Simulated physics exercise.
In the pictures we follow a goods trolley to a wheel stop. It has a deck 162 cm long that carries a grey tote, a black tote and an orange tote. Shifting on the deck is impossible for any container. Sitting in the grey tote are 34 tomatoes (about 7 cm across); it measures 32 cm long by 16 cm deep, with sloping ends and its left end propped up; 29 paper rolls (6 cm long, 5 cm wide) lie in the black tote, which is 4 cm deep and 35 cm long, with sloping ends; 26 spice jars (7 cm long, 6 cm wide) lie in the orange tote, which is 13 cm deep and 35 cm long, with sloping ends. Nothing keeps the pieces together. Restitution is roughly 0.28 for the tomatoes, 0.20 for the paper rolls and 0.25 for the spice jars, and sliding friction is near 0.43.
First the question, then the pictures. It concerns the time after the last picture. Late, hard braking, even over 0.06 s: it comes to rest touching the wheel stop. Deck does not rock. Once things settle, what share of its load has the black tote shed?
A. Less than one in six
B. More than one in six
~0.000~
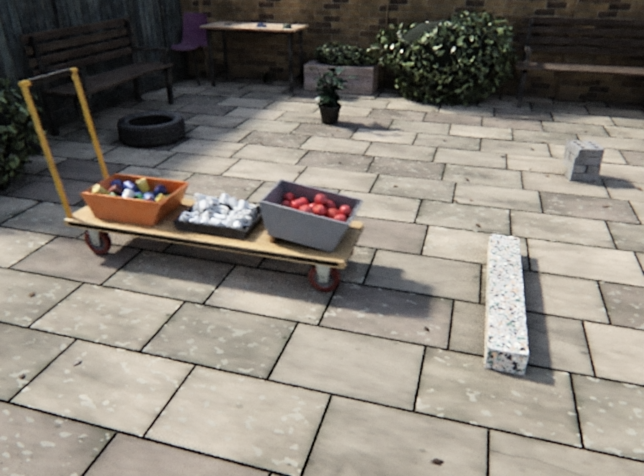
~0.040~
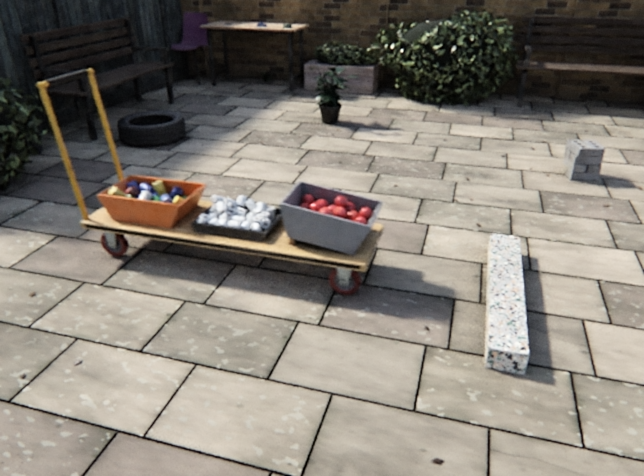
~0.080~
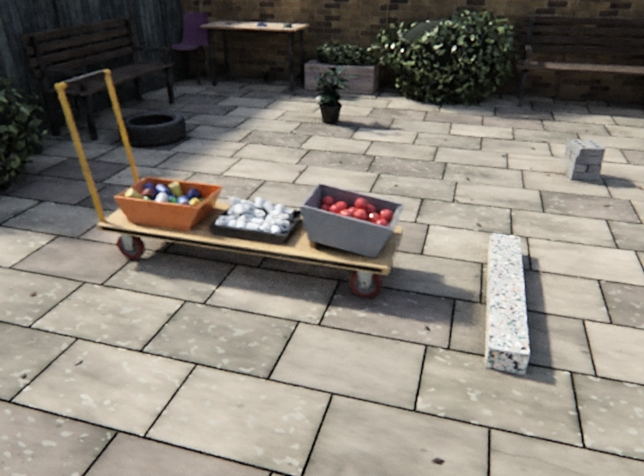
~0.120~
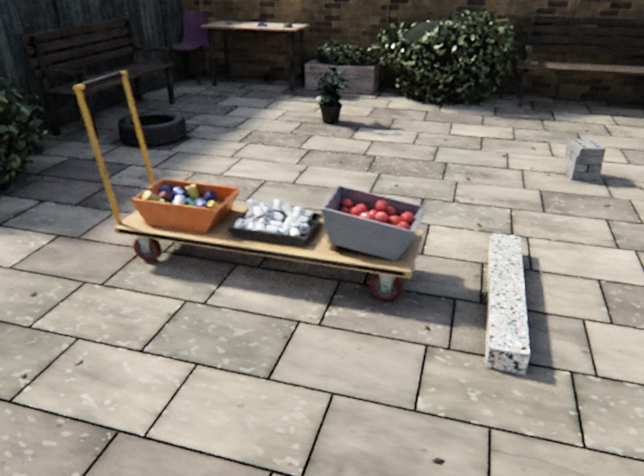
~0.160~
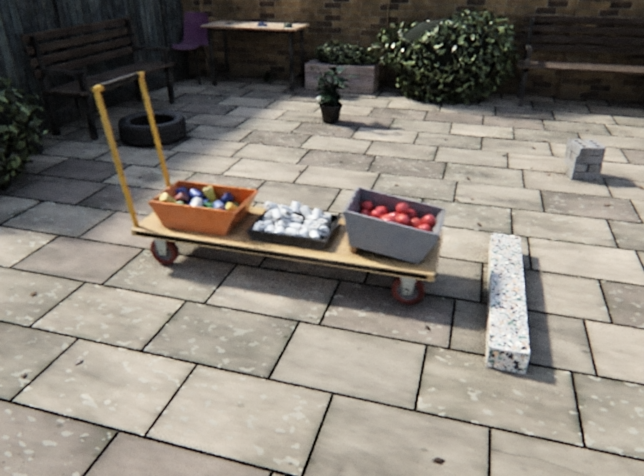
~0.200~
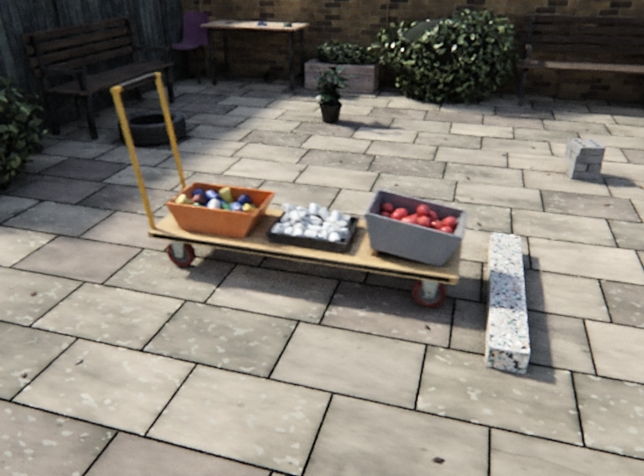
Answer: B.
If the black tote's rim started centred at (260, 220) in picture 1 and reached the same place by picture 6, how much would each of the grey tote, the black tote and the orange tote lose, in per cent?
Result - grey tote: 0 per cent; black tote: 20 per cent; orange tote: 0 per cent.
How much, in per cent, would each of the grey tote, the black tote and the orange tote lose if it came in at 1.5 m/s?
Grey tote 0 %, black tote 10 %, orange tote 0 %.
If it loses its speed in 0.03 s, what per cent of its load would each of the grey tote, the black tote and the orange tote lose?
You'd end up with grey tote at 10 %, black tote at 50 % and orange tote at 0 %.
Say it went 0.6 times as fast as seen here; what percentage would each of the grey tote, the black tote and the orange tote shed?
In that case the grey tote sheds 0 per cent, the black tote 20 per cent and the orange tote 0 per cent.
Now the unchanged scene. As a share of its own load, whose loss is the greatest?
The black tote.
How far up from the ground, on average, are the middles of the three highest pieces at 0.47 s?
Height, averaged: Around 48 cm.
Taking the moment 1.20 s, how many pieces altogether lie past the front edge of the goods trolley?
Count: Approx. 2.
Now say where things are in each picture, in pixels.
In the first frame (places track the rim corner closest to us here), black tote (245, 230); grey tote (347, 224); 73 cm to go; all still inside.
Black tote (264, 233); grey tote (369, 226); 62 cm to go, in the second frame.
Black tote (284, 235); grey tote (392, 229); 52 cm to go, in the third frame.
Black tote (304, 238); grey tote (415, 232); 41 cm to go, in the fourth frame.
Black tote (325, 241); grey tote (438, 235); 31 cm to go, in the fifth frame.
Black tote (345, 243); grey tote (461, 237); 20 cm to go; all still inside, in the sixth frame.
After 0.25 s, it begins to slow.
After 0.35 s, the grey tote has all 34, the black tote is down by 3 of 29 and the orange tote has all 26.
After 0.47 s, the grey tote is down by 1 of 34, the black tote is down by 13 of 29 and the orange tote is down by 1 of 26.
After 0.70 s, the grey tote is down by 1 of 34, the black tote is down by 14 of 29 and the orange tote is down by 1 of 26.
Final count (at 1.20 s), the grey tote is down by 2 of 34, the black tote is down by 14 of 29 and the orange tote is down by 1 of 26. Asked share, 14 of 29, 48 per cent.
